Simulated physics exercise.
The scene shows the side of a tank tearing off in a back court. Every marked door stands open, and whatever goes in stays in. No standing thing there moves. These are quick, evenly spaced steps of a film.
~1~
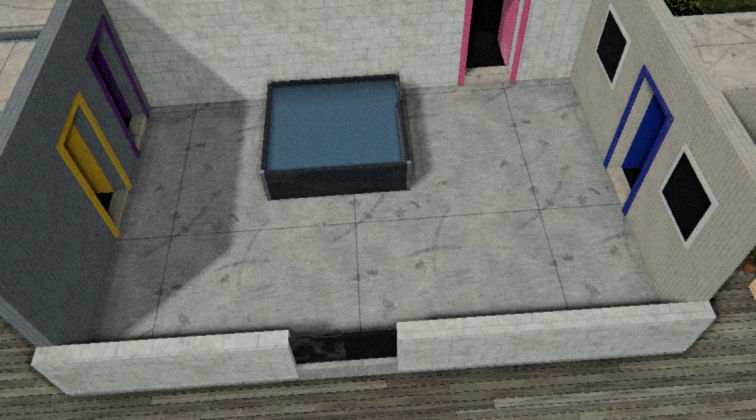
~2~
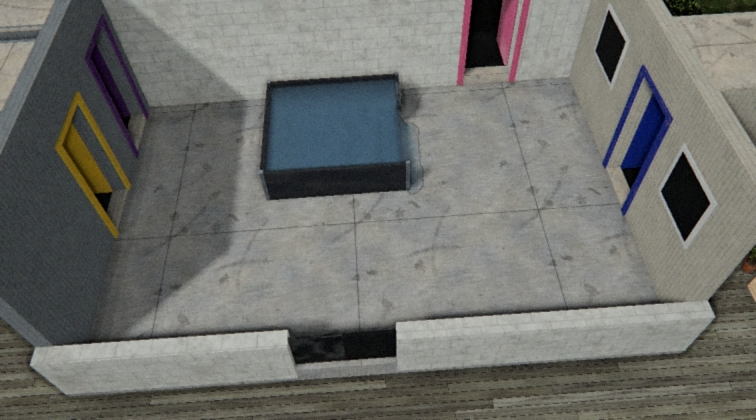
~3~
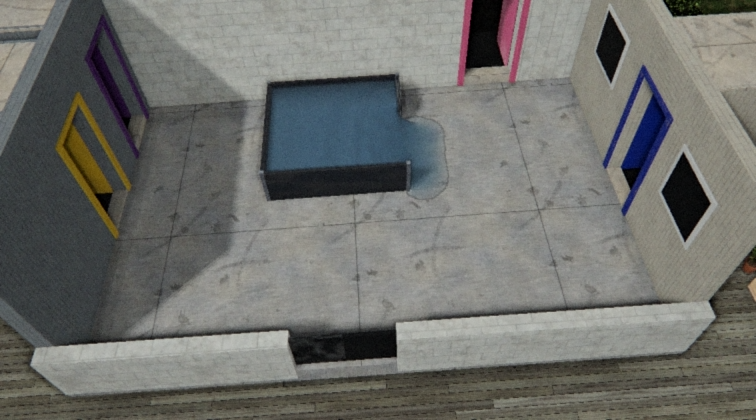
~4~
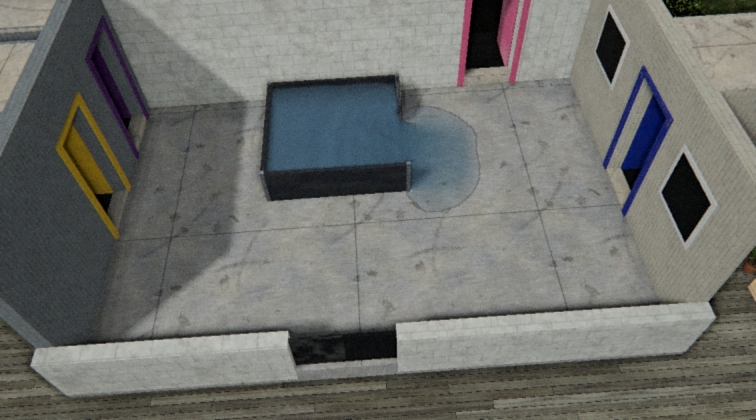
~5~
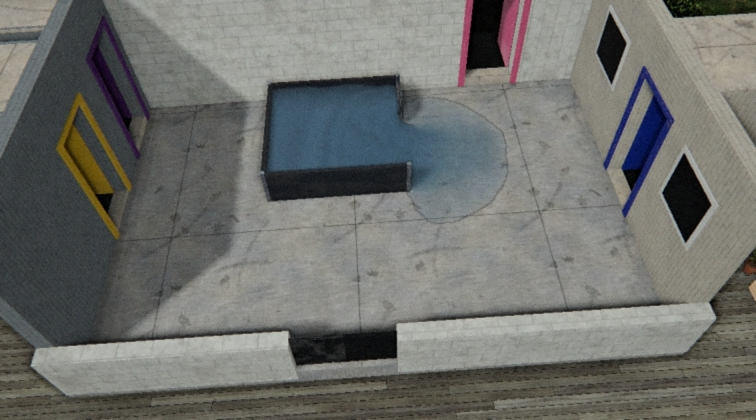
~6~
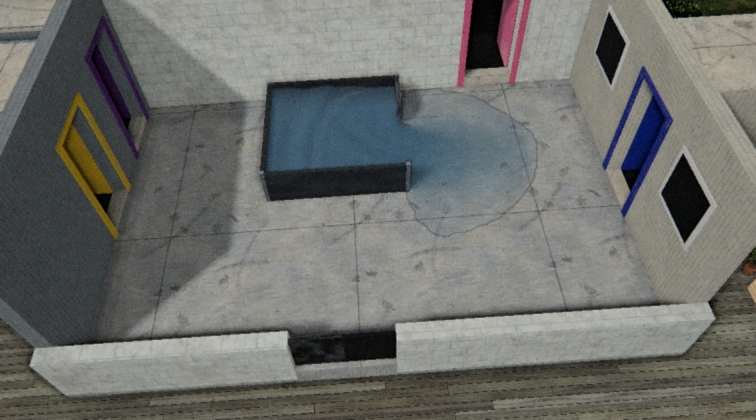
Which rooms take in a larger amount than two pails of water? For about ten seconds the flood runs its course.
In the end, the purple door takes in no more; the blue door takes in more; the yellow door takes in no more; the pink door takes in no more.
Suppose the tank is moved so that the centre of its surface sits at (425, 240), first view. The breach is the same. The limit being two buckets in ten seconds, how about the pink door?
Briefly, pink remains below.
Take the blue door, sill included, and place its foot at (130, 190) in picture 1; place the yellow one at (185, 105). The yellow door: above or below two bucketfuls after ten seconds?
Looking at it, yellow fails to reach the limit here.
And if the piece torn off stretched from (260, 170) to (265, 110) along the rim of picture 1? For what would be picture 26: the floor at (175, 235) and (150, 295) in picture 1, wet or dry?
Soaked and Soaked.
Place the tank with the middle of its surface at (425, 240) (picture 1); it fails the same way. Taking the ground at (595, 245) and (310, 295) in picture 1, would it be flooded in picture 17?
In that order: Submerged and untouched.
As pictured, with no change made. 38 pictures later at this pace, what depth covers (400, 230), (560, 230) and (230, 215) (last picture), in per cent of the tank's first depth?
The depth comes out near 4, 18 and 0 per cent.
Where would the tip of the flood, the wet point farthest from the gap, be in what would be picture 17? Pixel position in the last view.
Estimated pixel: (639, 273).
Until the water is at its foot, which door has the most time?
The yellow-painted one.
A moment on, water covers 30 % of the floor; the purple door not reached, the blue door under two buckets in, the yellow door not reached, the pink door wet at the sill, nothing in.
Next, water covers 35 % of the floor; the purple door not reached, the blue door over two buckets in, the yellow door not reached, the pink door wet at the sill, nothing in.
Then, water covers 40 % of the floor; the purple door not reached, the blue door far over two buckets in, the yellow door not reached, the pink door wet at the sill, nothing in.
Later, water covers 60 % of the floor; the purple door not reached, the blue door far over two buckets in, the yellow door not reached, the pink door wet at the sill, nothing in.
In the end, water covers 90 % of the floor; the purple door wet at the sill, nothing in, the blue door far over two buckets in, the yellow door under two buckets in, the pink door wet at the sill, nothing in.
